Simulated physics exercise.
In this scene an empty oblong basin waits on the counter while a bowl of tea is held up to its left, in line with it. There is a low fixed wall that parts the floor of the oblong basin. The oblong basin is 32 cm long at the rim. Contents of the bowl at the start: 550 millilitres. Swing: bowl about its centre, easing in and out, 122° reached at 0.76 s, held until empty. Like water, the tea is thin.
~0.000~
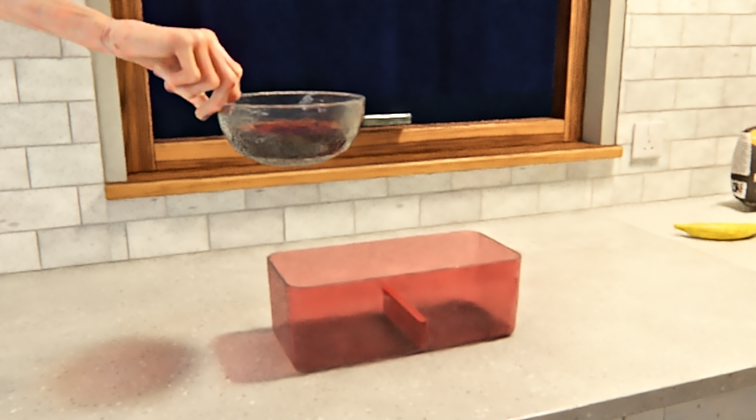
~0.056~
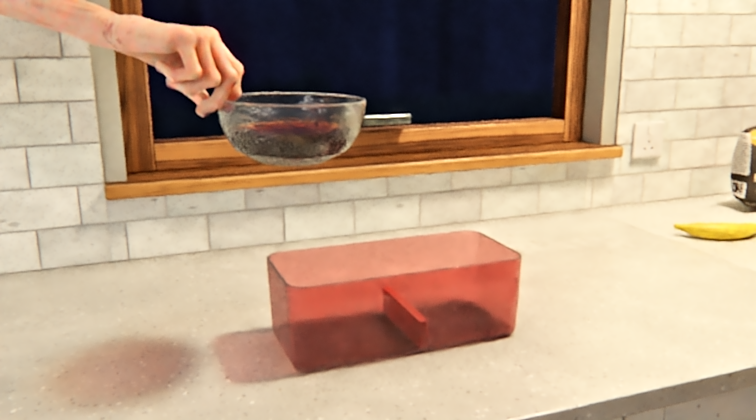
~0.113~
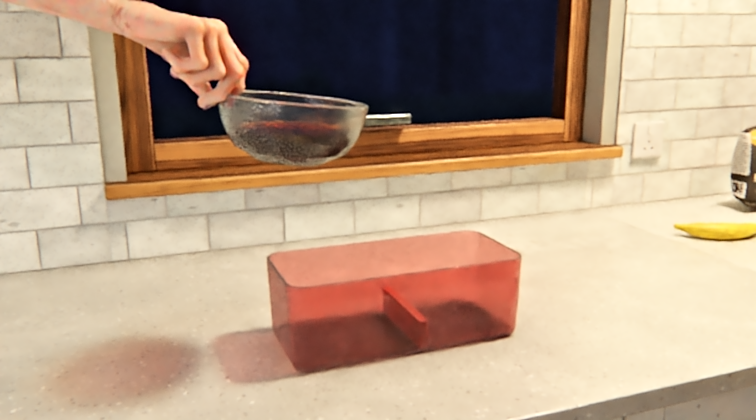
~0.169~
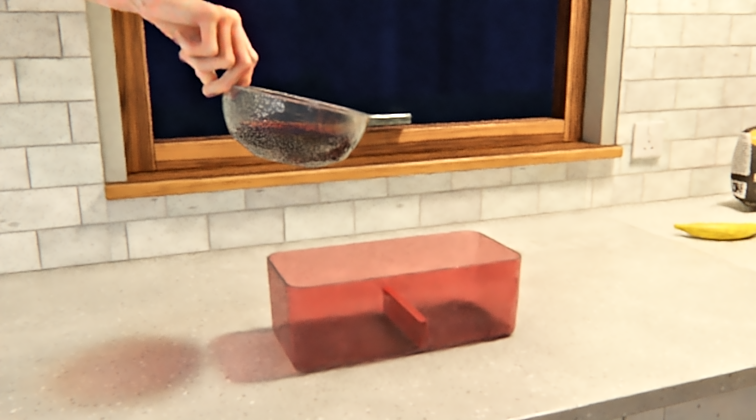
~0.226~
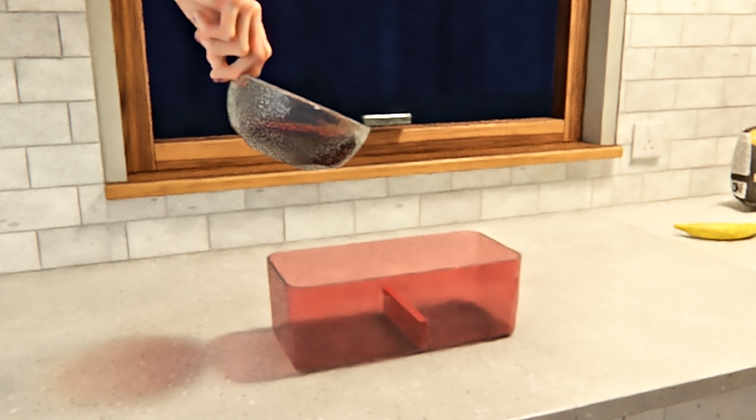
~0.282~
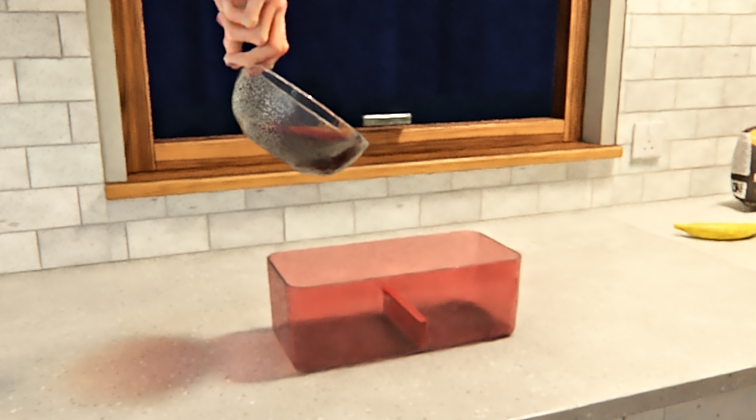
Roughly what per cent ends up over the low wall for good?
About 24 in every hundred.
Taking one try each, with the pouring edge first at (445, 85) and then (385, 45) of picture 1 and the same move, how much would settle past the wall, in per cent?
Some 75 and 60 per cent, in that order.
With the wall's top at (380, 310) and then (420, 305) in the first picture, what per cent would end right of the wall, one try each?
First 55, then 15 per cent.
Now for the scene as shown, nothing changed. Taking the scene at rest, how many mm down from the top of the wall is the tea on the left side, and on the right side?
Looks like roughly 22 mm on the left and roughly 32 mm on the right.
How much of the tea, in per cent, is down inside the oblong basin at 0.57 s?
I'd estimate some 56 percent of the liquid.
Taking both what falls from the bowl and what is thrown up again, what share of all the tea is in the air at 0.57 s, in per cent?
About 38 per cent.
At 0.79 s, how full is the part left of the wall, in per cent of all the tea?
I'd say near 70 percent.
By 0.57 s the tilt is 105° and 6 per cent is still to pour, 38 is left of the wall and 19 right of it.
By 0.79 s the tilt is 122° and 0 per cent is still to pour, 70 is left of the wall and 22 right of it.
By 1.02 s the tilt is 122° and 0 per cent is still to pour, 71 is left of the wall and 24 right of it.
By 1.26 s the tilt is 122° and 0 per cent is still to pour, 71 is left of the wall and 24 right of it.
At rest 71 per cent lies left of the wall, 24 right of it and 5 outside.
